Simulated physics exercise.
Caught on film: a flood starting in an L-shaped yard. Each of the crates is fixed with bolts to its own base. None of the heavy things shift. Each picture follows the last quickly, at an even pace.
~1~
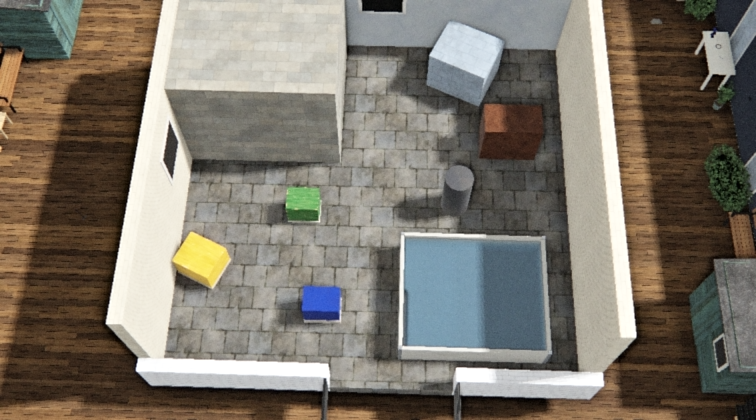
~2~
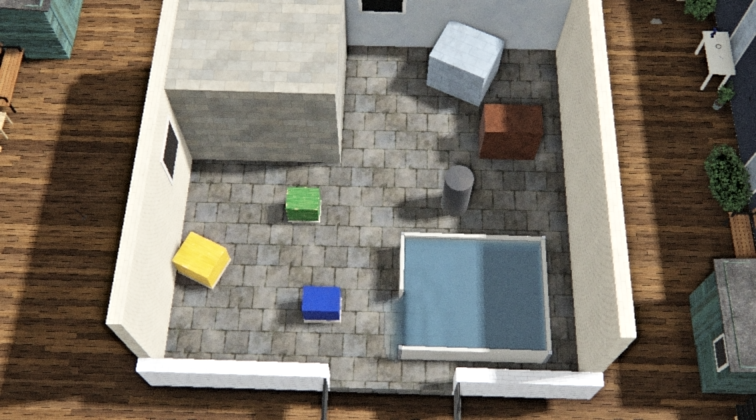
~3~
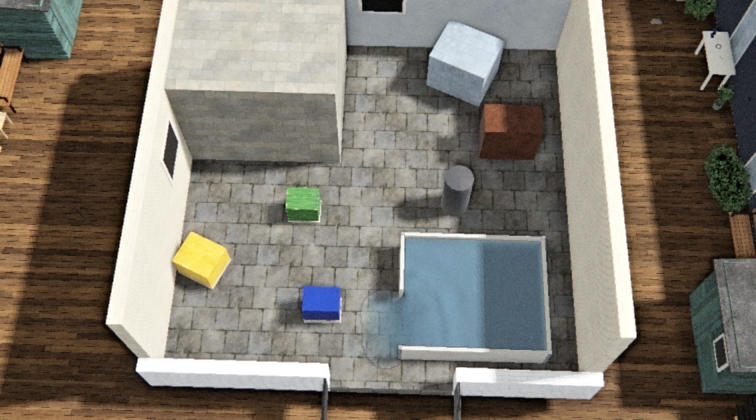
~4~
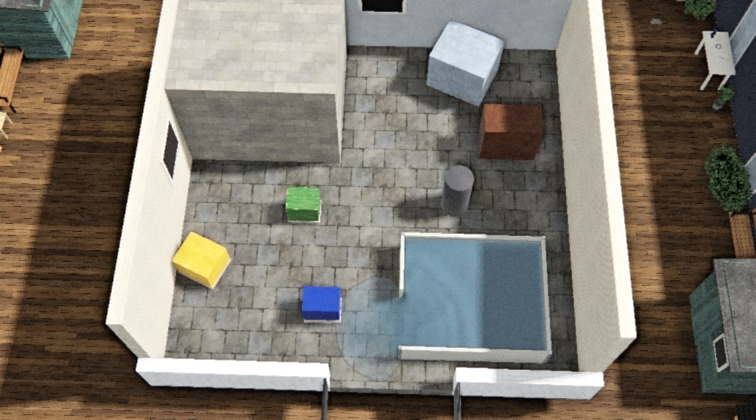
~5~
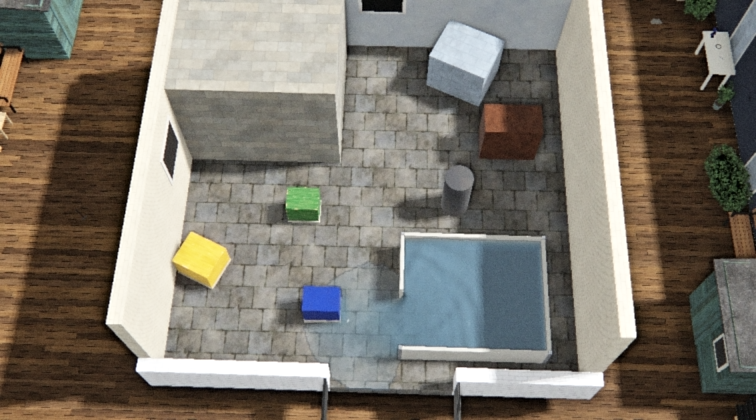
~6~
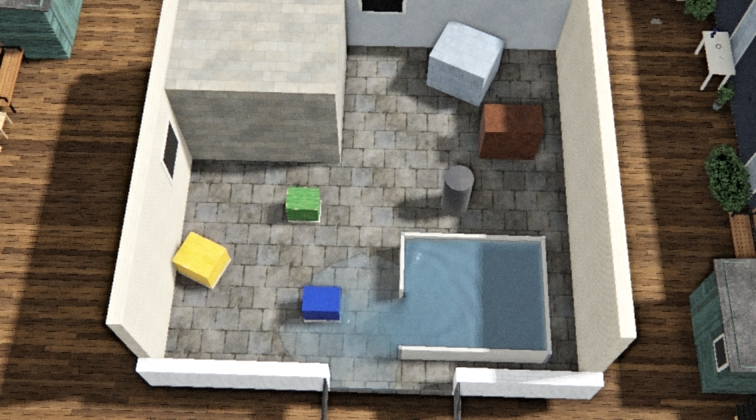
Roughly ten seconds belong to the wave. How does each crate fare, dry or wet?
The green crate comes out wet. The yellow crate comes out wet. The blue crate comes out wet.
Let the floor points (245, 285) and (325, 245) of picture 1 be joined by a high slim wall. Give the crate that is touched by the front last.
I'd go with the yellow crate.
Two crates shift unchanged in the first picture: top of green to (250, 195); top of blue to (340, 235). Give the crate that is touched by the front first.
My guess is the blue-painted one.
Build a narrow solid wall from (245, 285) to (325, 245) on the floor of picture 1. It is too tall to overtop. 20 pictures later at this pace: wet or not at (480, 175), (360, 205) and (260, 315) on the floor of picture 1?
The first point comes out unwetted, the next inundated, the last inundated.
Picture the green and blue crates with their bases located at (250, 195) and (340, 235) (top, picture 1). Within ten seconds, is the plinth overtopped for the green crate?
Well, the green one goes wet in the end.
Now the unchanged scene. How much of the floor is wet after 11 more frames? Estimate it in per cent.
Near 30 in a hundred.
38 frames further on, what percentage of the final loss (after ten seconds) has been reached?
75 per cent.
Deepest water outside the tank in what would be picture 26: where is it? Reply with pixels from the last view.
Deepest spot: Near (185, 279).
A moment on, water covers 20 % of the floor; the green crate not reached, the yellow crate not reached, the blue crate water round its plinth.
Next, water covers 30 % of the floor; the green crate water round its plinth, the yellow crate water round its plinth, the blue crate water round its plinth.
Then, water covers 40 % of the floor; the green crate water round its plinth, the yellow crate water round its plinth, the blue crate water round its plinth.
Later, water covers 60 % of the floor; the green crate water round its plinth, the yellow crate water round its plinth, the blue crate water round its plinth.
In the end, water covers 75 % of the floor; the green crate was topped, the yellow crate was topped, the blue crate was topped.
